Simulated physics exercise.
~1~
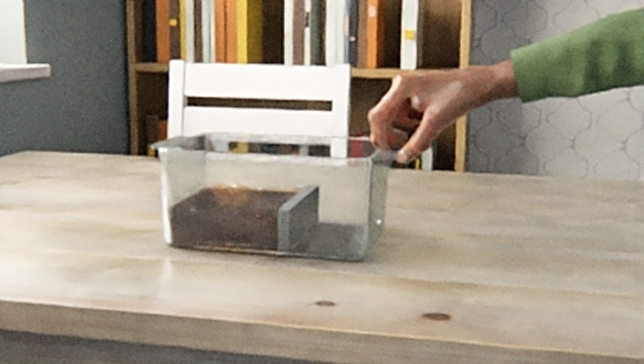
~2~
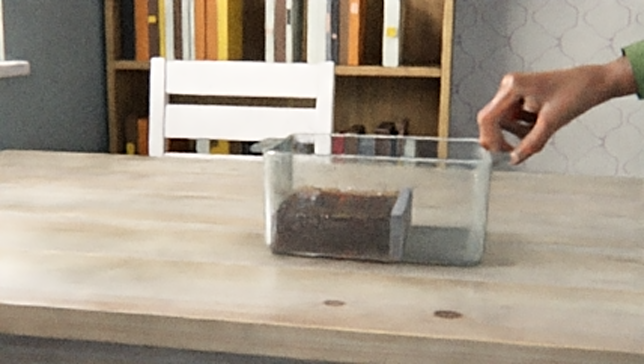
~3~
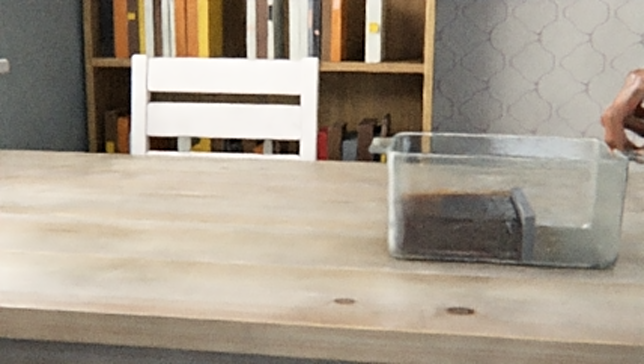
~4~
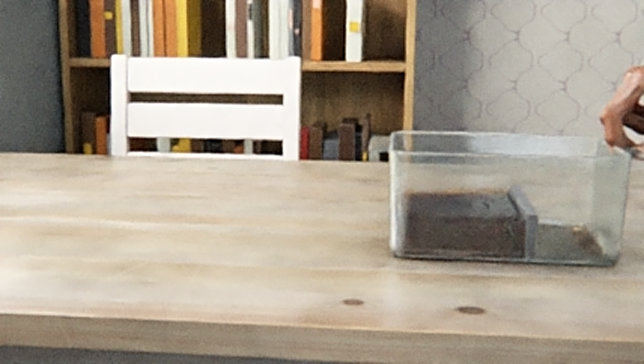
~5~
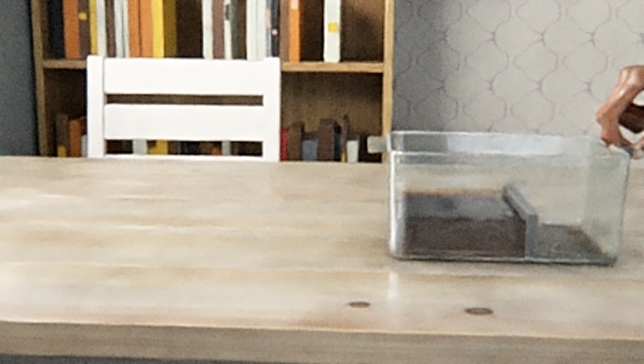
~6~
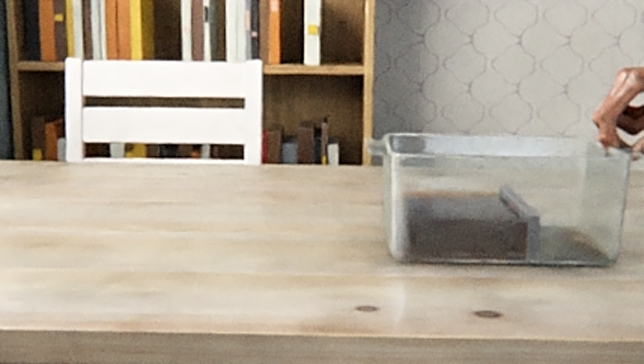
The footage shows a hand sliding a clear rectangular tub of dark liquid, split by an upright divider, rightward across a wooden table; the liquid tilts and sloshes against the divider, then settles mostly on the left as the tub rests, still held.
